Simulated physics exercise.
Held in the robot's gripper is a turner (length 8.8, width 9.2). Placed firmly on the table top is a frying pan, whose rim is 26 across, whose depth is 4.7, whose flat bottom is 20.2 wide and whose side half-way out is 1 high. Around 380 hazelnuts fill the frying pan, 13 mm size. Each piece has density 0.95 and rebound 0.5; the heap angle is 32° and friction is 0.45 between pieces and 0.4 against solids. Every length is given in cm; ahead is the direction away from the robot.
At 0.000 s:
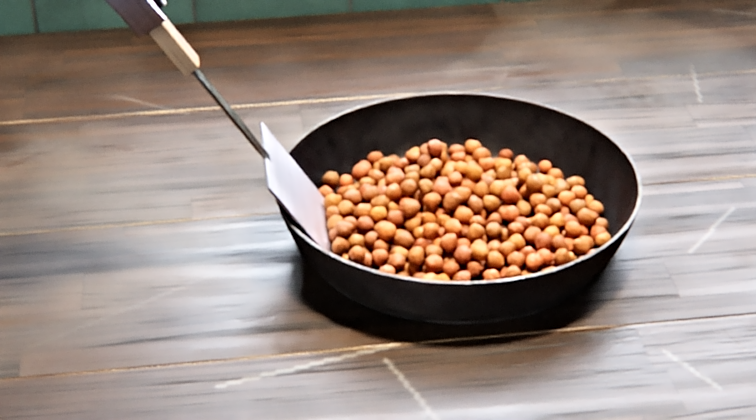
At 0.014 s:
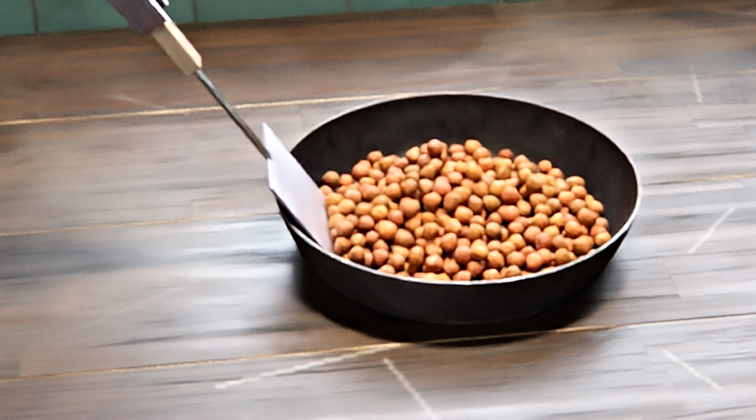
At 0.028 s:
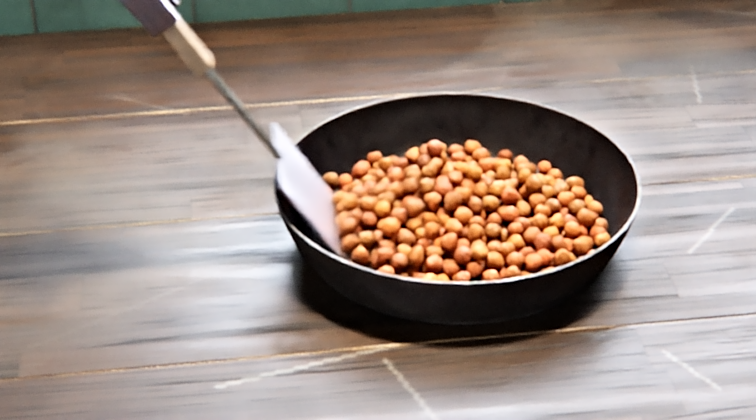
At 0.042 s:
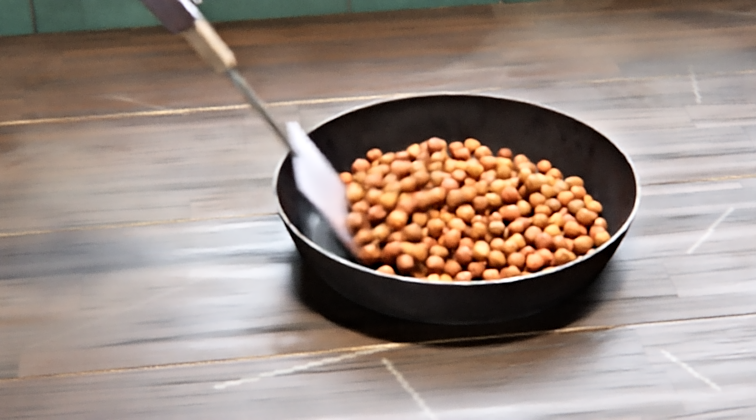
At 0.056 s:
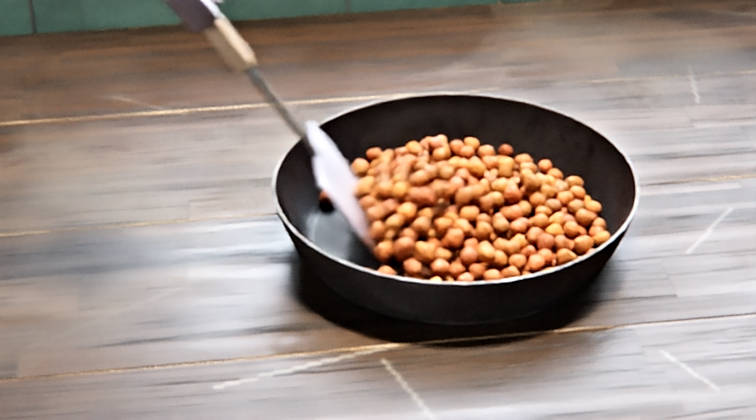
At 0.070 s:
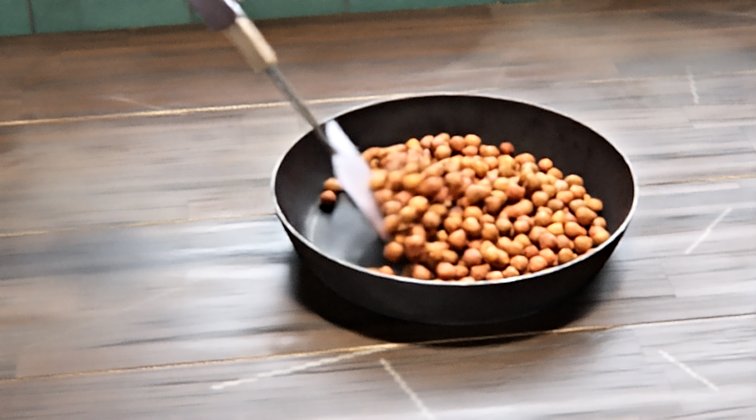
A white-bladed turner with a pale and dark handle, held from the upper left, starts still at the left side of a black frying pan, then sweeps rightward, pushing brown hazelnuts into a slightly higher heap. Behind its blade, bare dark pan bottom shows, with a few nuts left near the far-left wall. The fixed, slightly raised view takes in a streaky grey-brown wooden tabletop and green tiles behind.
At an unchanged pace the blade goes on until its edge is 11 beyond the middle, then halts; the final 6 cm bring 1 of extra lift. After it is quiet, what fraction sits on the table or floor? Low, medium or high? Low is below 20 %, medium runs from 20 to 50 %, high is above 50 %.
The share is medium, from 20 to 50 %.
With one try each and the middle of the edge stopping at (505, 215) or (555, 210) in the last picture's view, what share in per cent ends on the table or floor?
About 5 and 15 per cent.
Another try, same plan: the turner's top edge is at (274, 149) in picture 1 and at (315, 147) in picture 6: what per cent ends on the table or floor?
It comes to something like 35 %, give or take.
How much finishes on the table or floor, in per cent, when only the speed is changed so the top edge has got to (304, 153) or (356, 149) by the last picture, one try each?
Roughly 35 and 45 percent.
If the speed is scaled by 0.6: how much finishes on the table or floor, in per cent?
I'd put it at about 35 per cent.
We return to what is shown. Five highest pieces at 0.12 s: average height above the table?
About 7 cm.
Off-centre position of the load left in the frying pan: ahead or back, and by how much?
The balance point lies close to 2.5 cm ahead.
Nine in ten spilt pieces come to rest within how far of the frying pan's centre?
I reckon it's some 75 centimetres.
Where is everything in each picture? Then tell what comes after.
In the first picture, turner top edge at (265, 155), sloping 58°; upper third of the load around (450, 205), from x 325 to 605, top at y 150; 379 in the frying pan.
In the second picture, turner top edge at (267, 155), sloping 58°; upper third of the load around (449, 207), from x 325 to 605, top at y 150.
In the third picture, turner top edge at (277, 154), sloping 58°; upper third of the load around (440, 205), from x 325 to 605, top at y 150.
In the fourth picture, turner top edge at (296, 153), sloping 58°; upper third of the load around (437, 202), from x 325 to 605, top at y 145.
In the fifth picture, turner top edge at (315, 152), sloping 58°; upper third of the load around (439, 198), from x 330 to 605, top at y 145.
In the sixth picture, turner top edge at (335, 151), sloping 58°; upper third of the load around (440, 196), from x 330 to 600, top at y 140; 379 in the frying pan.
After 0.12 s, sloping 58°, highest piece 7 above the table; 379 in the frying pan.
After 0.17 s, sloping 58°, highest piece 8 above the table; 379 in the frying pan.
After 0.39 s, sloping 58°, highest piece 33 above the table; 218 in the frying pan, 22 on the table or floor, 139 on the blade or in flight.
After 1.44 s, sloping 58°, highest piece 3 above the table; 218 in the frying pan, 161 on the table or floor.
At rest, 218 in the frying pan, 161 on the table or floor. That is 42 % on the table or floor.
